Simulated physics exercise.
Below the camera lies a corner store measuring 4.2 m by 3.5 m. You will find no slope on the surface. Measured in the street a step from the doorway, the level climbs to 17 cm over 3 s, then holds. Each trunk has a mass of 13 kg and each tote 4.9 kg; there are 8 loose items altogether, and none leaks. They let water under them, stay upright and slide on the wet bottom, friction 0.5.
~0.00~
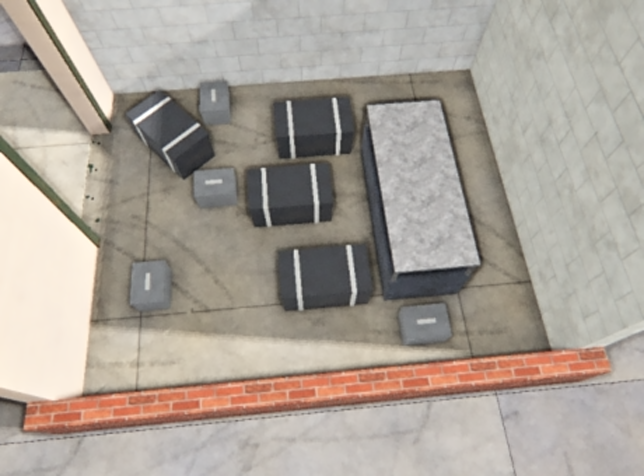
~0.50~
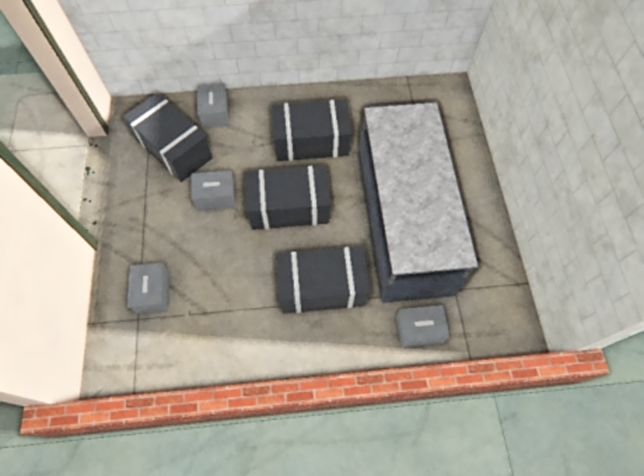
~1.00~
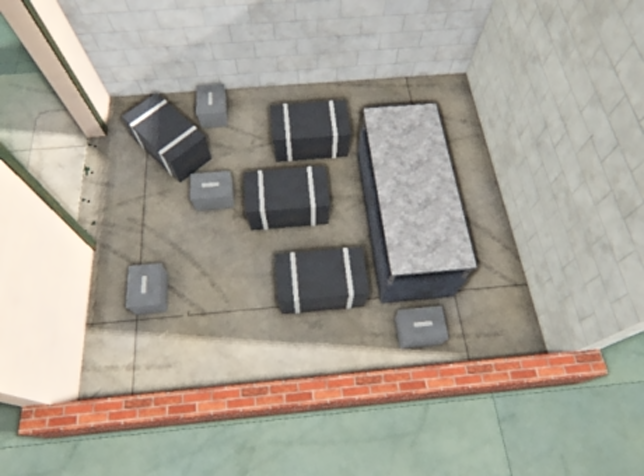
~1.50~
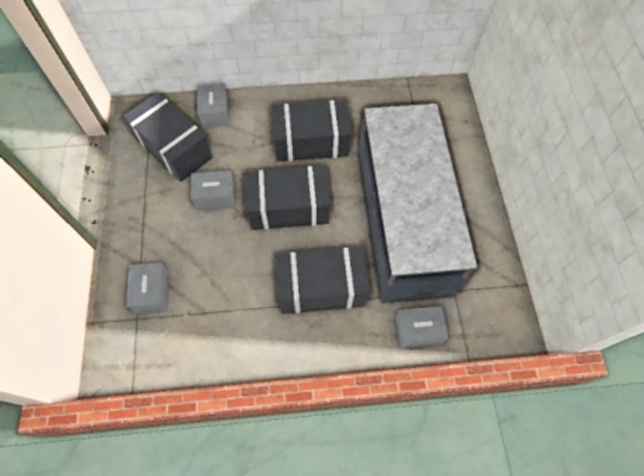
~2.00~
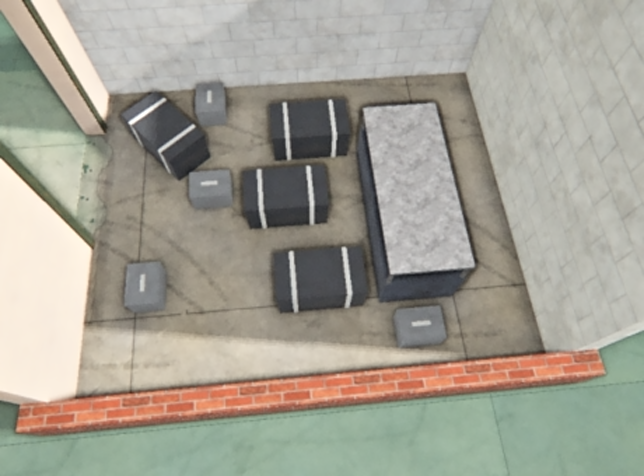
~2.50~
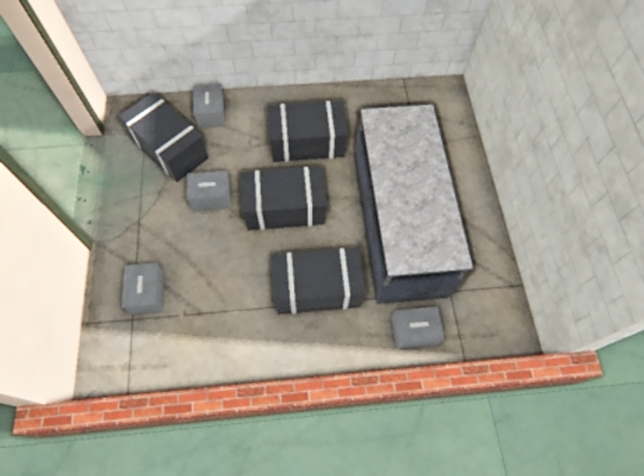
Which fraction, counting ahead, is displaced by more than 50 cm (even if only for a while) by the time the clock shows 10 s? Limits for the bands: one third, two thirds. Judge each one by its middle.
Band: Top, two thirds or more.
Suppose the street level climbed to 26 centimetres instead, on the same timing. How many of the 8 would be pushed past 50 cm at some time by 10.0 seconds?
Count: 7.
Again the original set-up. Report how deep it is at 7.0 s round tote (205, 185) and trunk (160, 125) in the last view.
About 6 and 7 cm.
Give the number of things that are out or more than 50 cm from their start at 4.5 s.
My count gives 1.
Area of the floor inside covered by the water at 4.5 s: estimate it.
The covered patch comes to about 6.0 m2.
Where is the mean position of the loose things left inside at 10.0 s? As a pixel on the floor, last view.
Close to (379, 254).
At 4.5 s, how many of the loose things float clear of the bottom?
Of them, 2.
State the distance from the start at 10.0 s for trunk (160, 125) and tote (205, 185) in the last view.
250 cm and 150 cm respectively.
After 3.5 s 0 of 8 are over 50 cm from their spots; 0 afloat.
After 4.5 s 1 of 8 are over 50 cm from their spots; 2 afloat.
After 7.0 s 6 of 8 are over 50 cm from their spots; 5 afloat.
After 10.0 s 7 of 8 are over 50 cm from their spots, and 7 have been at some point; 7 afloat.
